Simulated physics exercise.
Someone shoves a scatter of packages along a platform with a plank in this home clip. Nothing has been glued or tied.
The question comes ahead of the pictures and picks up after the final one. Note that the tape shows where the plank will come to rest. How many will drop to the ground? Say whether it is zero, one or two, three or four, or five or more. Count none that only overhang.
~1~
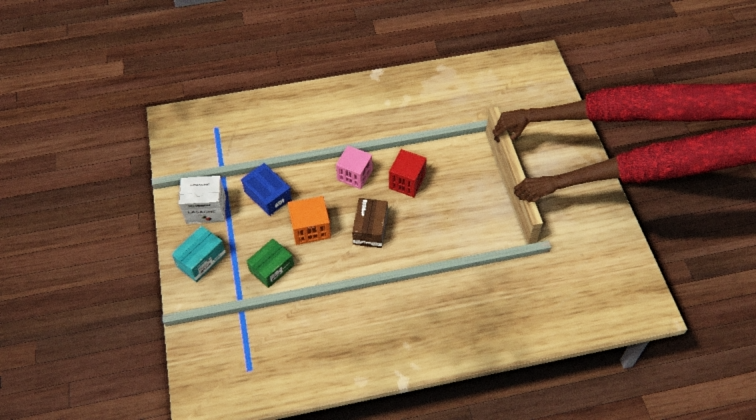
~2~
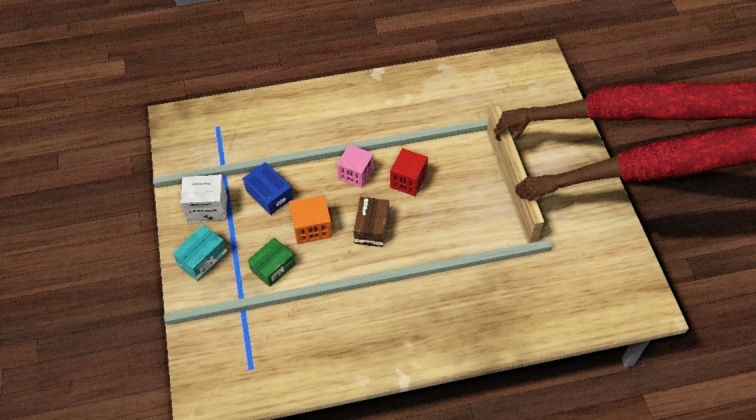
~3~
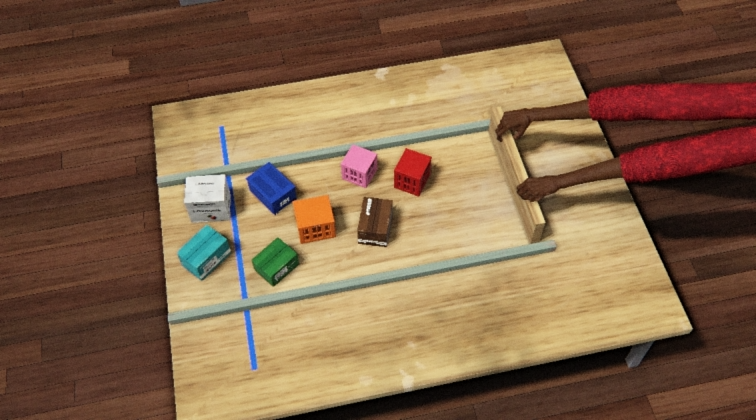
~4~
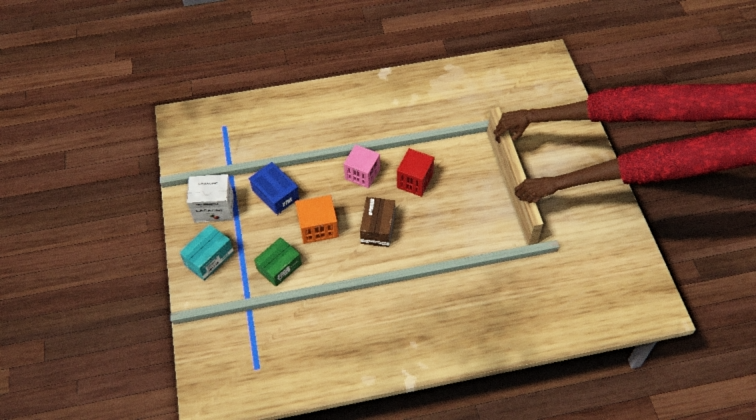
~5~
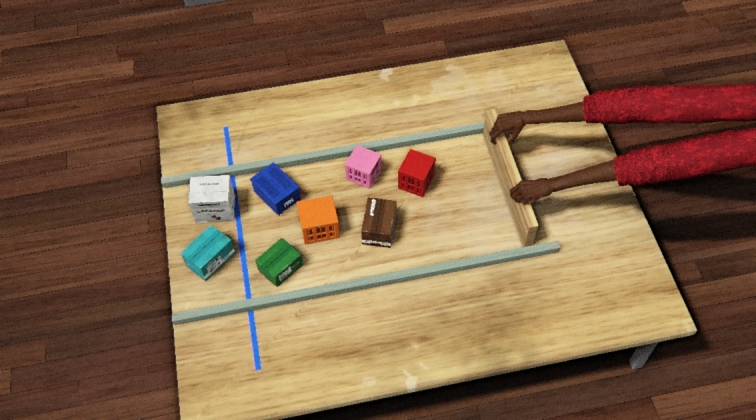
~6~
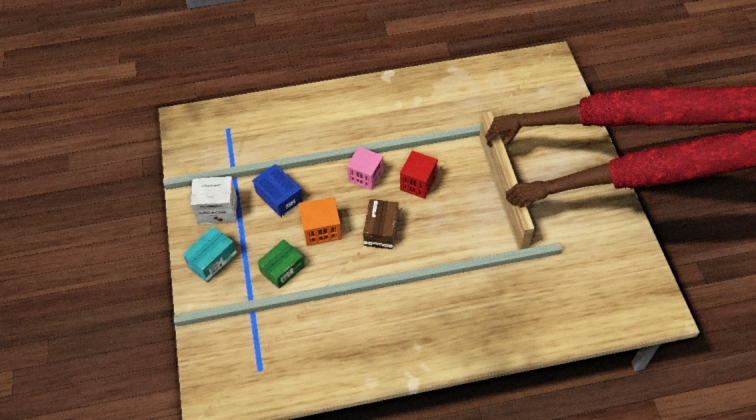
One, maybe two go over.
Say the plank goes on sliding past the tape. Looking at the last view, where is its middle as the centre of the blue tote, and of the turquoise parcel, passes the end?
With the blue tote it sits around (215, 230), with the turquoise parcel around (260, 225).
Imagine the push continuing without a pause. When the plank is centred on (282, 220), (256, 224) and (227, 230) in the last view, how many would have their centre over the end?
Taking the places in turn, the counts are 0, 1 and 2.
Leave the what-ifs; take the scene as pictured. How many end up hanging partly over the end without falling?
Overhanging: 0.
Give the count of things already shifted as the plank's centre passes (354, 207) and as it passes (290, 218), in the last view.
The count reaches 4 first and 8 second.
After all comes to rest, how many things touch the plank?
Total: 3.
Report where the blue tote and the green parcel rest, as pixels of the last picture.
I'd put one close to (193, 199) and the other close to (201, 288).
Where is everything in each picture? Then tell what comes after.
Turquoise parcel (199, 254); white box (203, 200); green parcel (271, 263); plank (512, 175); tape (231, 238), in the first frame.
White box (204, 199); pink crate (356, 166), in the second frame.
Green parcel (276, 262); red crate (413, 172), in the third frame.
Turquoise parcel (207, 252); orange crate (317, 219), in the fourth frame.
White box (212, 199); plank (509, 177), in the fifth frame.
Turquoise parcel (210, 254); white box (214, 201); green parcel (281, 264); plank (505, 180); tape (242, 238), in the sixth frame.
Soon after, none off yet; turquoise parcel at rest near (210, 254); white box at rest near (214, 201); green parcel at rest near (281, 264).
In the end, the number that fall off is one or two; gone, white box and turquoise parcel.
